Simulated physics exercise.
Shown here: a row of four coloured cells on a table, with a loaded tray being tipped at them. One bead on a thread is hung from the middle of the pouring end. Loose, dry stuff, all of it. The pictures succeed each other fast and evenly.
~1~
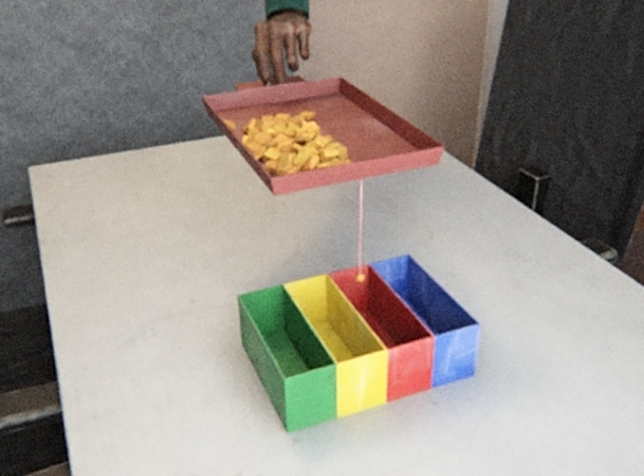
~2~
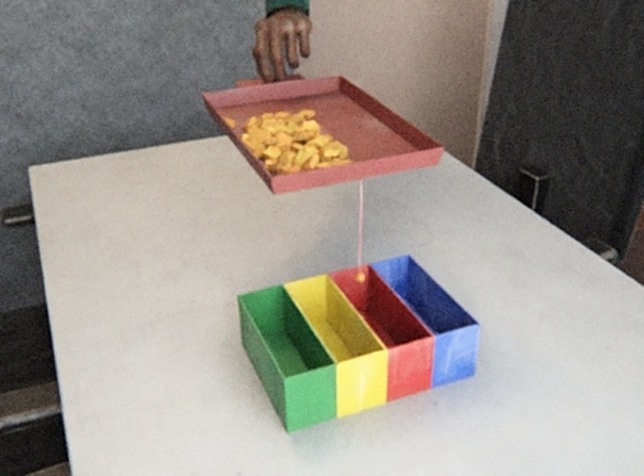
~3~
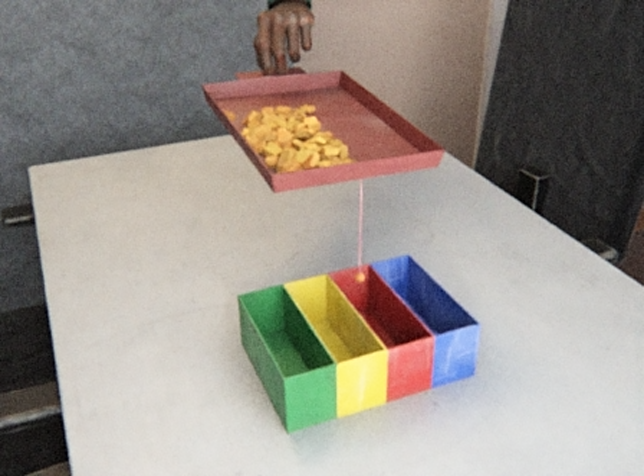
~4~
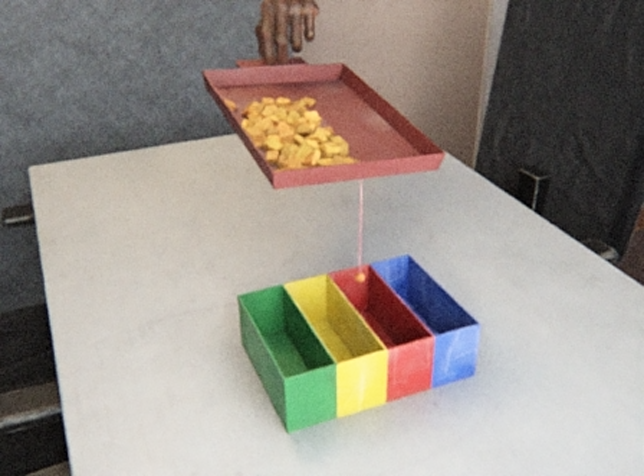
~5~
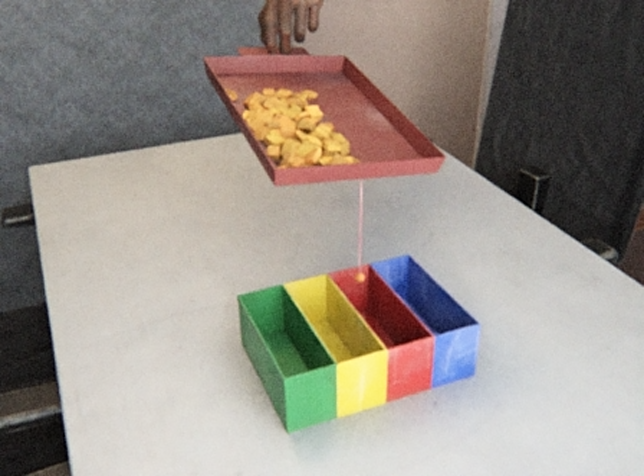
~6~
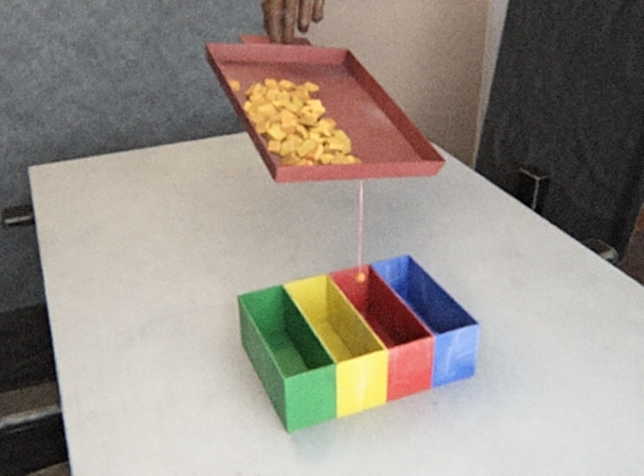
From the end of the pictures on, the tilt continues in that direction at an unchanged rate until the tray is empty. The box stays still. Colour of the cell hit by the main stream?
Blue.
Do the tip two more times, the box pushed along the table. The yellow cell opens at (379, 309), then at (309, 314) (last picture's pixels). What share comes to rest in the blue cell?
That makes 40 per cent, followed by 20 per cent.
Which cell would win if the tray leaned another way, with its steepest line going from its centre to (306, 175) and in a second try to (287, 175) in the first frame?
First: The green cell. Second: The cell in green.
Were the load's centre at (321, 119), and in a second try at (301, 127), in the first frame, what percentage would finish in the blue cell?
Close to 50 per cent, followed by close to 50 per cent.
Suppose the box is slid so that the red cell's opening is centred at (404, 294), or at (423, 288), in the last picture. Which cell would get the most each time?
The first placing favours blue, while the second favours the red cell.
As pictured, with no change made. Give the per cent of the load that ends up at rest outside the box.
Close to 30 %, give or take.
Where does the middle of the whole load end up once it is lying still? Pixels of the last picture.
Roughly at (417, 321), give or take.
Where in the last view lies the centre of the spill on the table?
Once everything settles, the pieces are centred near (460, 313).
Just after the last frame, tray tipped steeply; almost all on the tray; just a few falling or outside the box.
A moment on, tray tipped right over; the larger part on the tray; about a tenth in the blue cell; just a few in the red cell; roughly a quarter falling or outside the box.
Further on, tray tipped past a quarter turn; roughly two thirds in the blue cell; just a few in the red cell; roughly a third falling or outside the box.
When it is over, tray tipped past a quarter turn; roughly two thirds in the blue cell; just a few in the red cell; not one in the green cell; not one in the yellow cell; roughly a third outside the box.
